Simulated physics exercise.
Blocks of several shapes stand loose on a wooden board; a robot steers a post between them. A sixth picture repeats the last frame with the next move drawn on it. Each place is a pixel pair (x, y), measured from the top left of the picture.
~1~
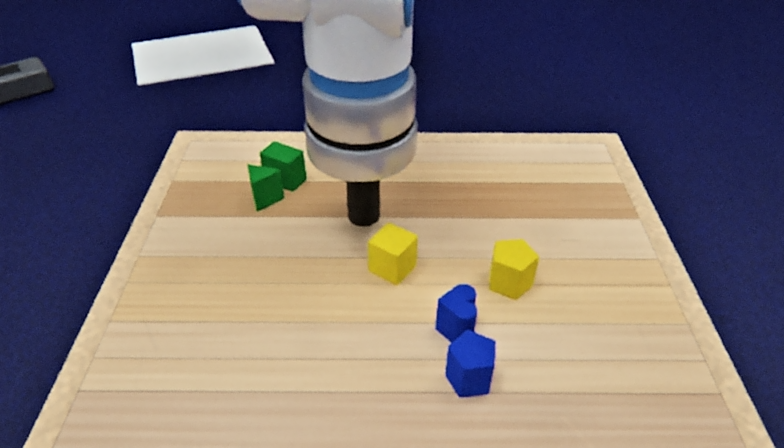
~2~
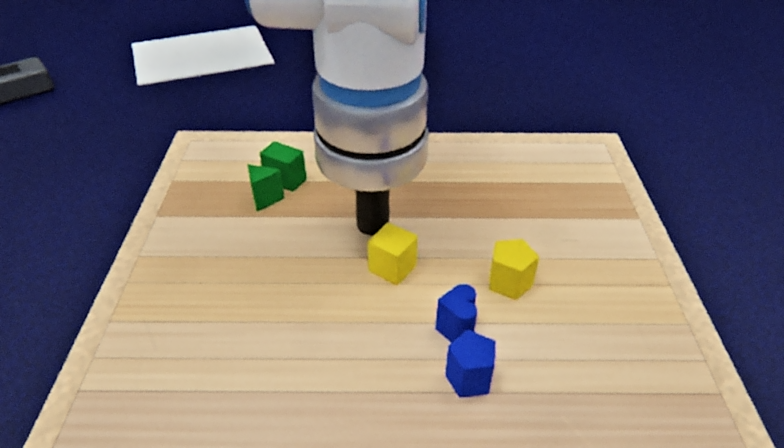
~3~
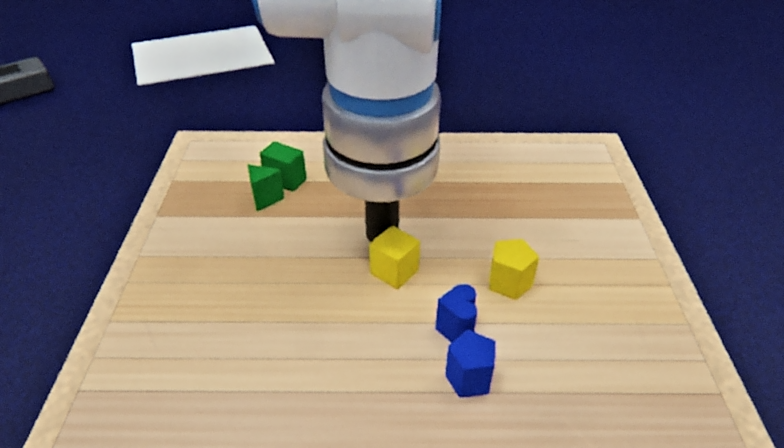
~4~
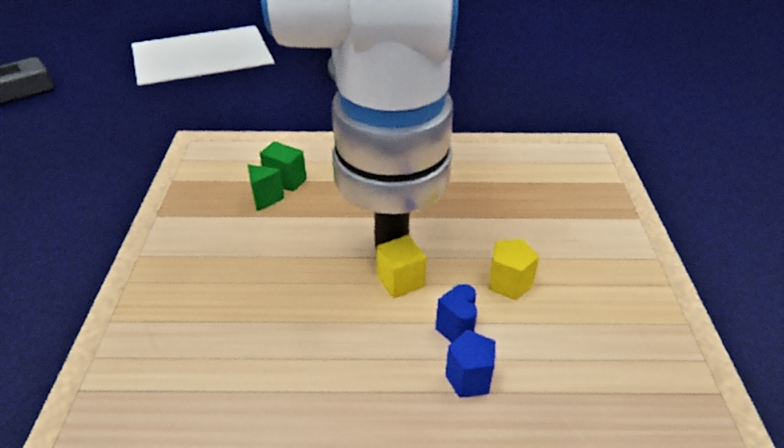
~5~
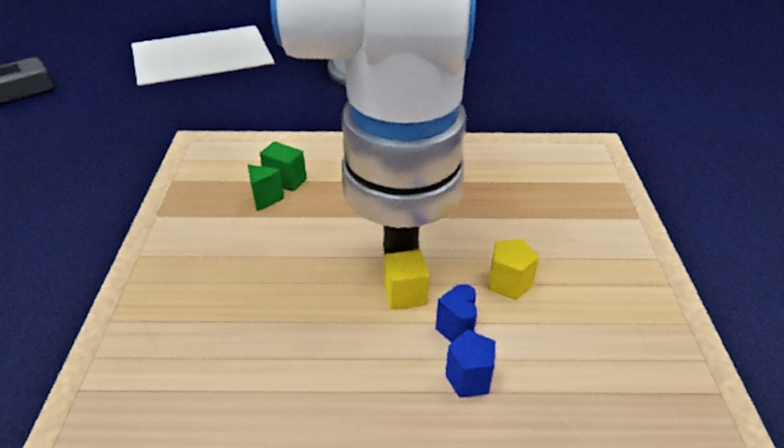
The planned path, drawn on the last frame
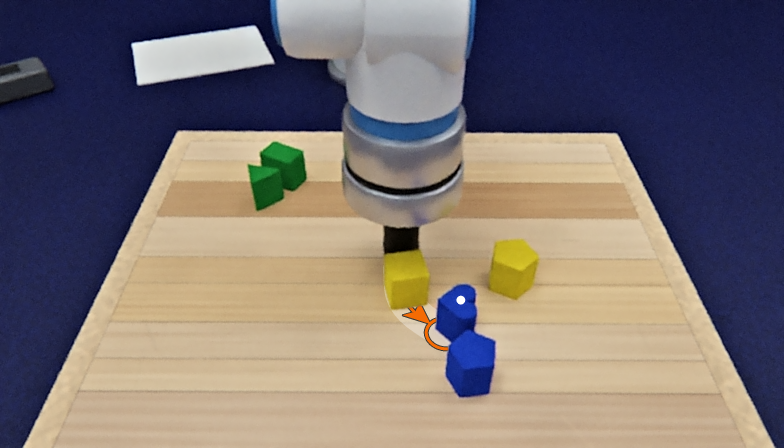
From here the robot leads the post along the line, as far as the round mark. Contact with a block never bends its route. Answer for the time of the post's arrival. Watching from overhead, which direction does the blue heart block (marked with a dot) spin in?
It spins anti-clockwise.
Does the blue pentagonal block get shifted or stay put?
That block stays in place.
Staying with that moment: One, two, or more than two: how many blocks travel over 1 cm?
The answer is two blocks, counting only moves over 1 cm.
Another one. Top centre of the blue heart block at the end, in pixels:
In the picture, that point is around (486, 309).
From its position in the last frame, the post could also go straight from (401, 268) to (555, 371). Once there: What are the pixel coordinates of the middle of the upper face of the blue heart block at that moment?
It comes to (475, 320).
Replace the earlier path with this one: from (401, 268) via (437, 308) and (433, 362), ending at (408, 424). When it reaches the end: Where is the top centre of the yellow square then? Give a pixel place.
It sits at (394, 320).
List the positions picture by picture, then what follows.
In the first picture, tip of the post at (364, 217), middles of tops, yellow square at (393, 238), blue heart block at (461, 300), blue pentagonal block at (474, 350).
In the second picture, post at (373, 226), nothing pushed.
In the third picture, post at (382, 235), yellow square at (395, 242).
In the fourth picture, post at (392, 246), yellow square at (401, 251).
In the fifth picture, post at (401, 258), yellow square at (406, 264), blue heart block at (461, 300), blue pentagonal block at (474, 350).
The line goes from (401, 268) over (403, 292) and (418, 315) to (445, 333); the dot is on the blue heart block.
On the path given first. Halfway along, post at (408, 294); yellow square at (412, 304).
At the end, post at (446, 324); yellow square at (422, 328), turned 45° clockwise; blue heart block at (486, 309), turned 40° anticlockwise; blue pentagonal block unmoved.
